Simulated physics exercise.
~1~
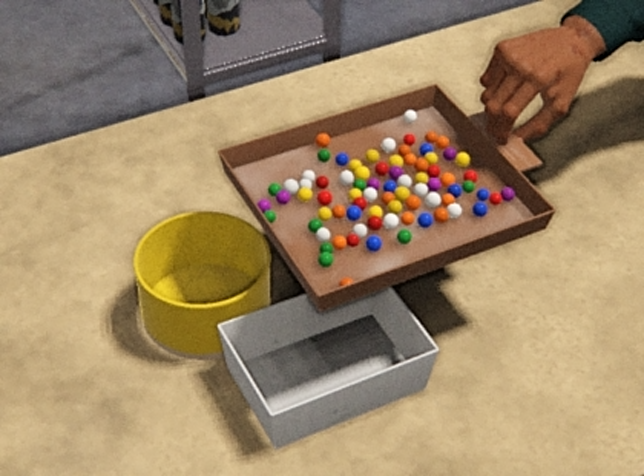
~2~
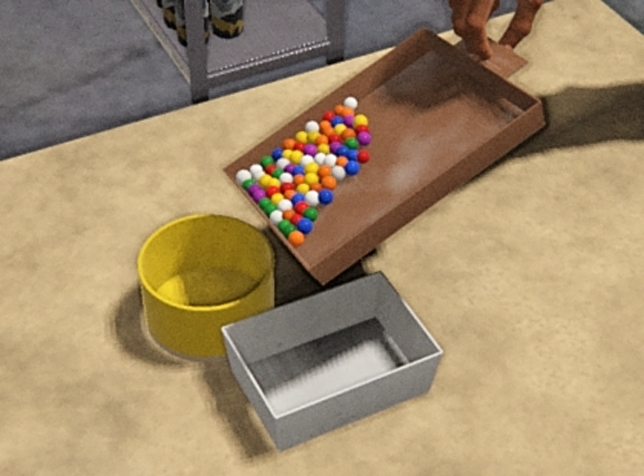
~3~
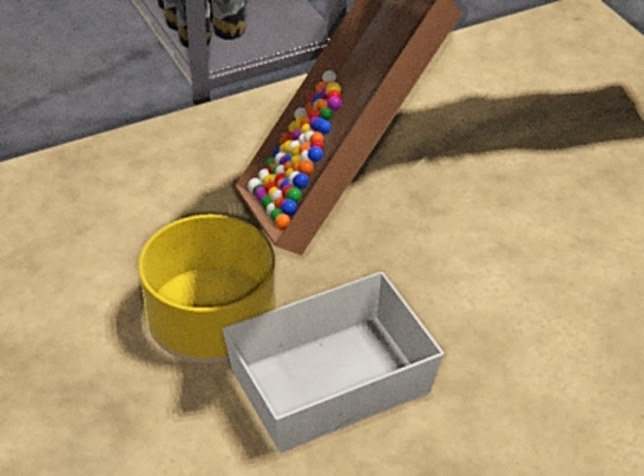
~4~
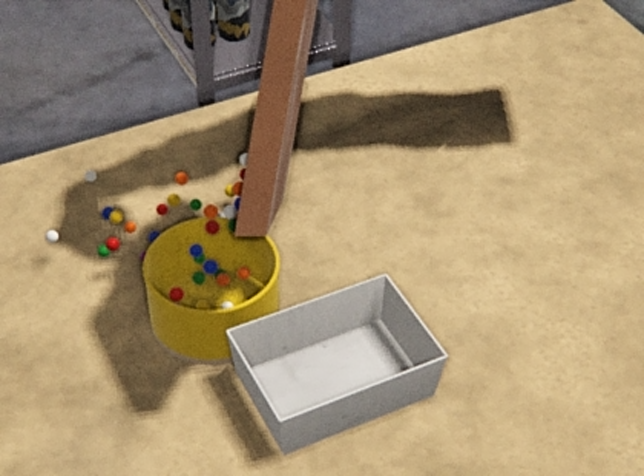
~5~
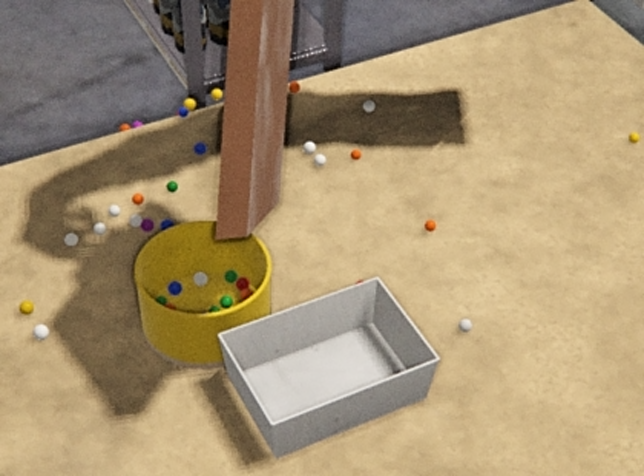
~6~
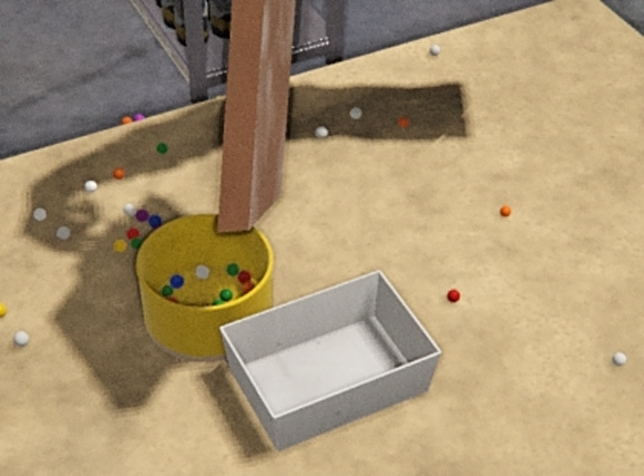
We see a hand tilt a brown tray of colorful marbles steeply toward a yellow pot beside a white tin; the marbles slide to the lower edge and spill, some landing in the pot while many others scatter across the table, leaving the tin empty.
